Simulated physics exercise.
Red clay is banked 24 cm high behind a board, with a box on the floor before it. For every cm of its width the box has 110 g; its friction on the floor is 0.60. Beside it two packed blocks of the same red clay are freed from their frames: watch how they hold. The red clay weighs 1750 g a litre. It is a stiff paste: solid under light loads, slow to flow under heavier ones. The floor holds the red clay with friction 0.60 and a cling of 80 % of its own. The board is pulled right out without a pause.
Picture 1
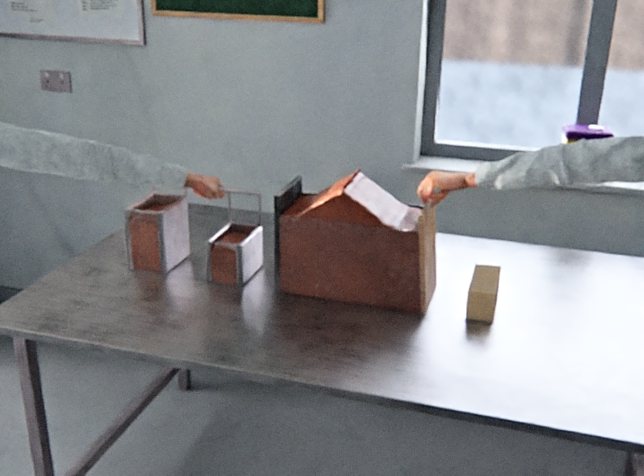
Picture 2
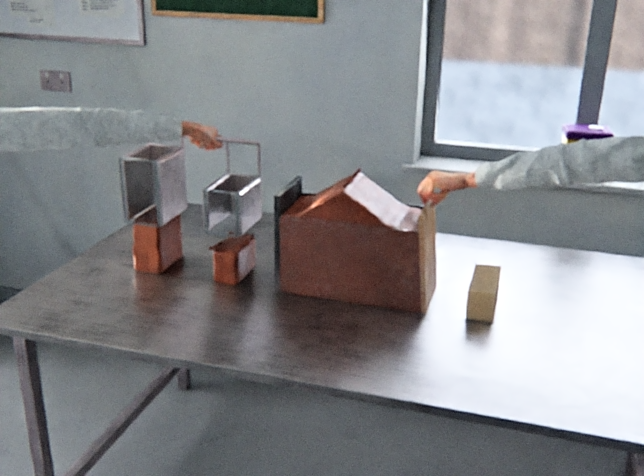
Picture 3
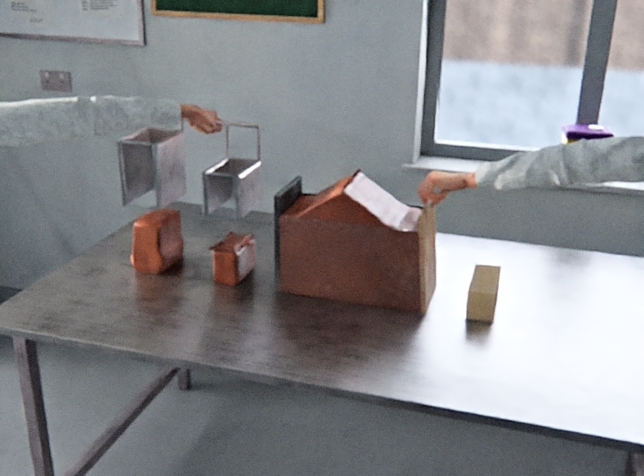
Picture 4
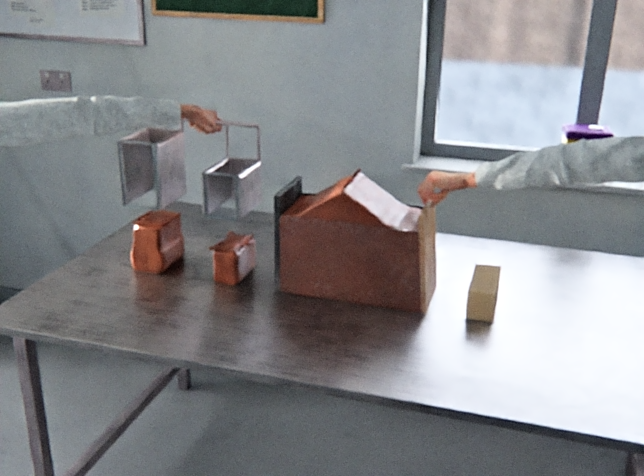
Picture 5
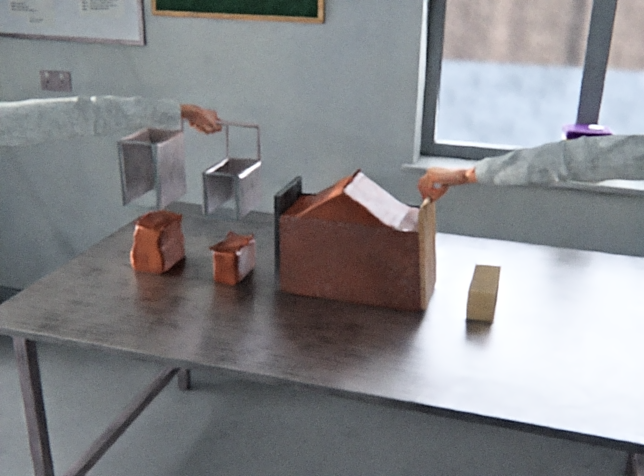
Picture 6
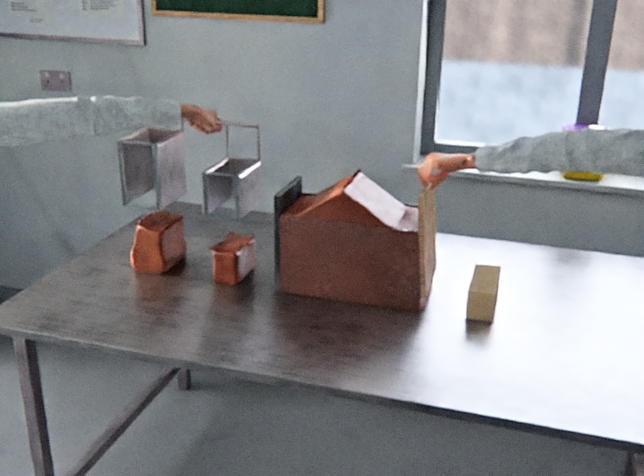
A peaked bank of red clay stands behind an upright tan board on a dark, glossy table, seen from slightly above in a grey-walled room with a window. Two smaller red blocks in grey moulds sit at left, and a small tan box at right. As the camera stays still, the left hand lifts the moulds, the larger block slumps slightly, then the right hand raises the board a little.
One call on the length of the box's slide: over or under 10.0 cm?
The result is under 10.0 cm.
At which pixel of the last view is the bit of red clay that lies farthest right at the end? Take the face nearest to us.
At about (466, 317).
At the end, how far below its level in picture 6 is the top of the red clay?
Roughly 7.5 cm.
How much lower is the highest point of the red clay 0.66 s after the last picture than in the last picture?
About 1.0 cm.
Another 0.30 s on from the sixth picture, the box has not moved.
Another 0.66 s on from the sixth picture, the box has not moved.
Another 1.01 s on from the sixth picture, the box has not moved.
Another 1.37 s on from the sixth picture, the box has been pushed 9 mm.
Another 1.42 s on from the sixth picture, at the end, the box has been pushed 9 mm.
